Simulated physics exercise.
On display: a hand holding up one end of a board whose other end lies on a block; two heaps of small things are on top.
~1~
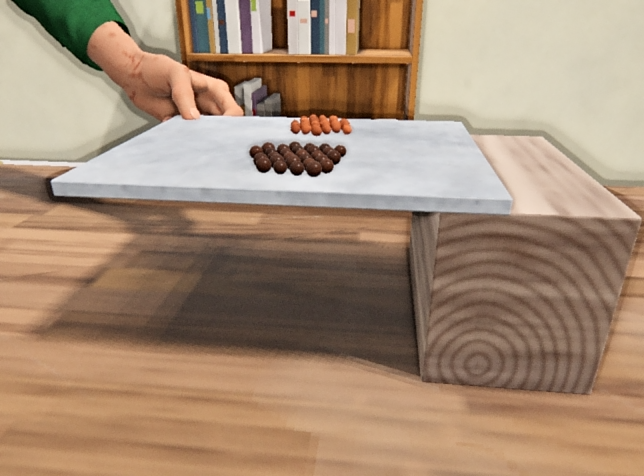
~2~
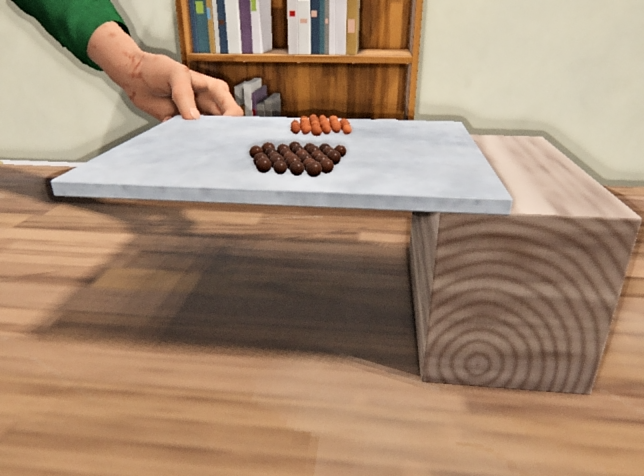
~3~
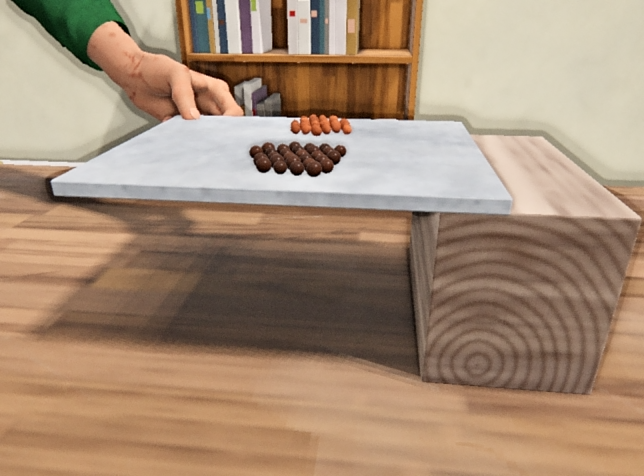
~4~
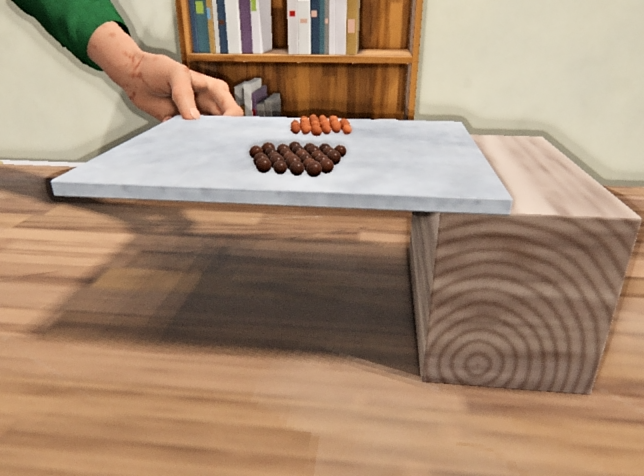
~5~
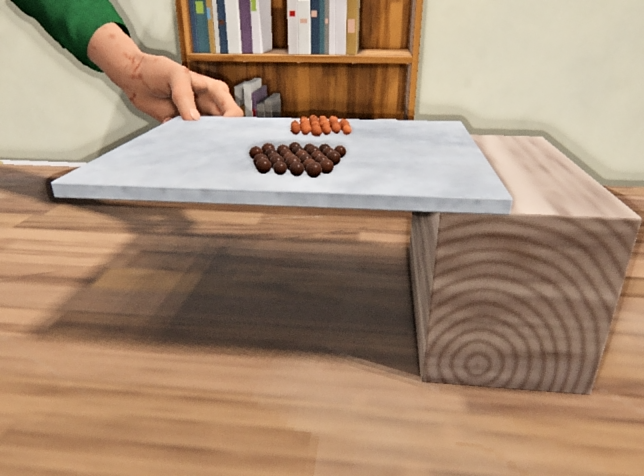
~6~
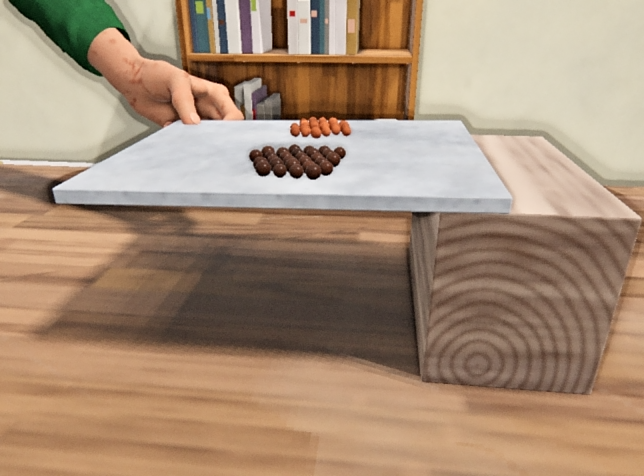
To begin with, a hand in a green sleeve holds up the left end of a pale board whose right end rests on a wooden block, with dark brown balls and smaller orange pieces on top. The board stays level, then its held end dips very slightly, while both groups stay in place.
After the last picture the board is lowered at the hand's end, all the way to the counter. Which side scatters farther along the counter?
The one going farther is the nearest lot.
Then, 0.59 s on from there, board sloping at 14°; near lot the whole lot still on the board; far lot the whole lot still on the board.
Then, 1.21 s on from there, board sloping at 27°; near lot mostly up to a board's length out; far lot mostly less than half a board's length out.
Then, 1.95 s on from there, board resting at 33°; near lot mostly one to two board lengths out, a little gone off the counter; far lot mostly less than half a board's length out.
In the end, board resting at 33°; near lot mostly more than two board lengths out, near a quarter gone off the counter; far lot mostly less than half a board's length out; the near lot has gone farther.
